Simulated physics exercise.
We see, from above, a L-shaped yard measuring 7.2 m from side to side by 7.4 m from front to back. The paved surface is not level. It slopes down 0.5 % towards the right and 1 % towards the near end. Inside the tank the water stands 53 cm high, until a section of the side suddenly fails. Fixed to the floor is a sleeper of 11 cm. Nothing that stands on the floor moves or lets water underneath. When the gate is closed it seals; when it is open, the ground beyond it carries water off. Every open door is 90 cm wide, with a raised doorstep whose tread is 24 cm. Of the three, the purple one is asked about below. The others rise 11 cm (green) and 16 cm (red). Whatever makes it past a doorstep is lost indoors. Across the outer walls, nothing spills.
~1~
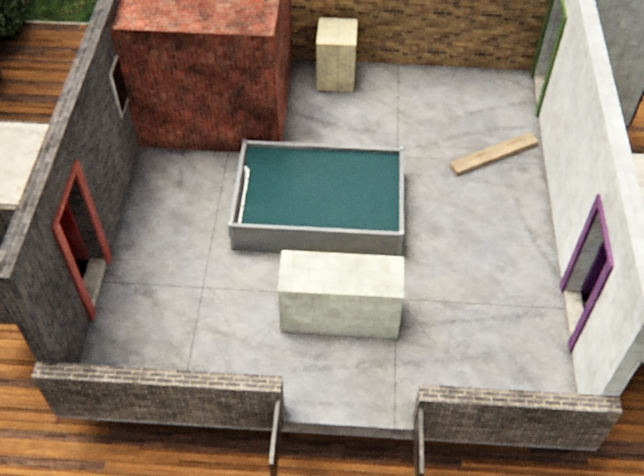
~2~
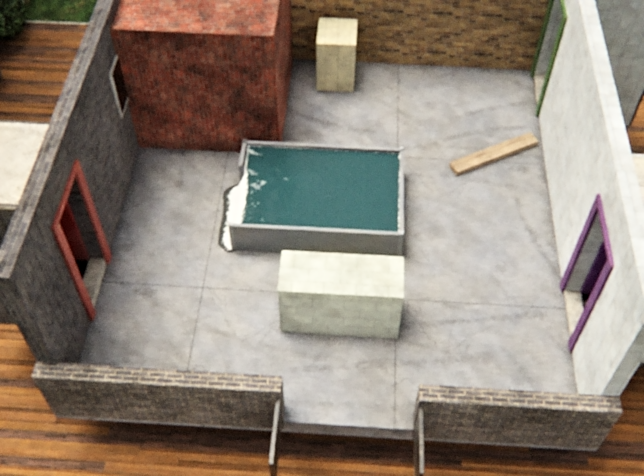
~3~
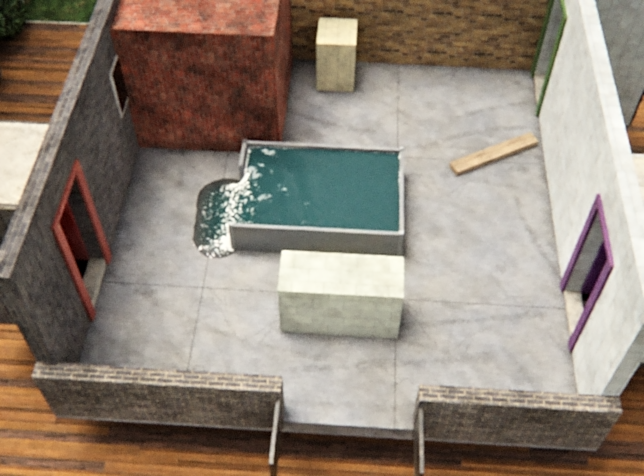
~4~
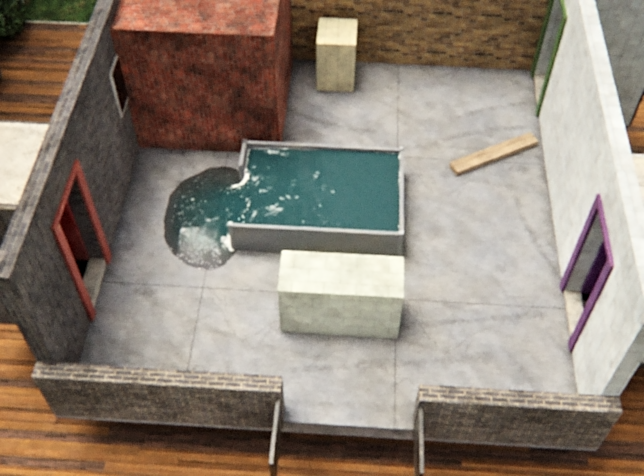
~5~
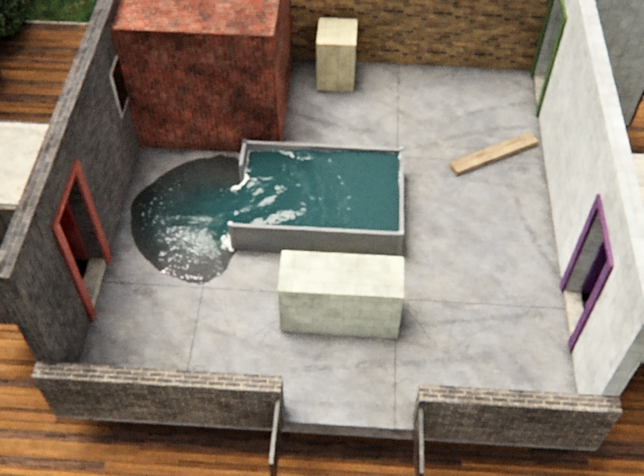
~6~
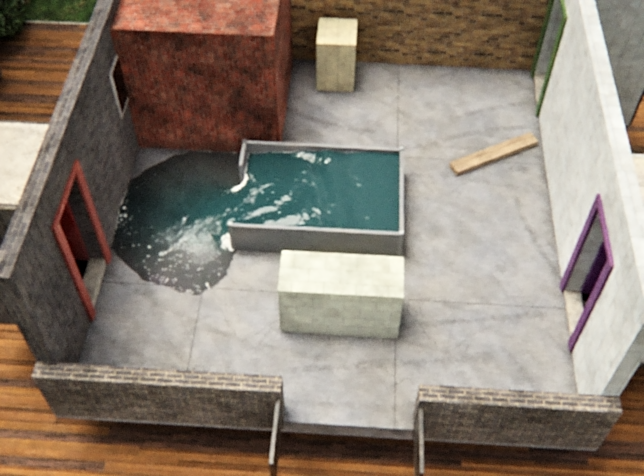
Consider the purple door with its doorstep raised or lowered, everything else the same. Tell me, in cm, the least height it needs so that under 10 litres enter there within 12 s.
Around 6.5 cm at the least.
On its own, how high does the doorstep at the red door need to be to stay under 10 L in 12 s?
At the red door it takes roughly 18 centimetres.
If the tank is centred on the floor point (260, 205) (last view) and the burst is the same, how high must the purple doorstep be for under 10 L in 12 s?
Some 6.5 cm.
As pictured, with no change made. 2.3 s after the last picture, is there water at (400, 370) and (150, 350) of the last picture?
In order, the two points are bone dry and soaked.
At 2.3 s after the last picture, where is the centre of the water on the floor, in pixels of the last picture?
I'd say around (231, 232).
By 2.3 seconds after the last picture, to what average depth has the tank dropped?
Average depth: Approx. 25 cm.
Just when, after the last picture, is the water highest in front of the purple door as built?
The level tops out around 7.0 s.
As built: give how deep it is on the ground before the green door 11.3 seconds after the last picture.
About 3.5 centimetres deep.
Then, 0.7 s after the last picture water covers 15 % of the floor, deepest (31 cm) near (139, 152); it has not reached the purple door.
Then, 2.3 s after the last picture water covers 25 % of the floor, deepest (32 cm) near (75, 380); it has not reached the purple door.
Then, 11.3 s after the last picture water covers 80 % of the floor, deepest (12 cm) near (97, 393); 9 cm at the purple door, 7 litres in over its 7 cm doorstep.
At the purple door as built, the water peaked near 9 cm, 7.1 s after the last picture.
Run again over the same 12 s with other heights there, 20 litres in over 5.5 cm, 4 litres over 7.5 cm. The limit of 10 litres is kept from about 6.5 cm up.
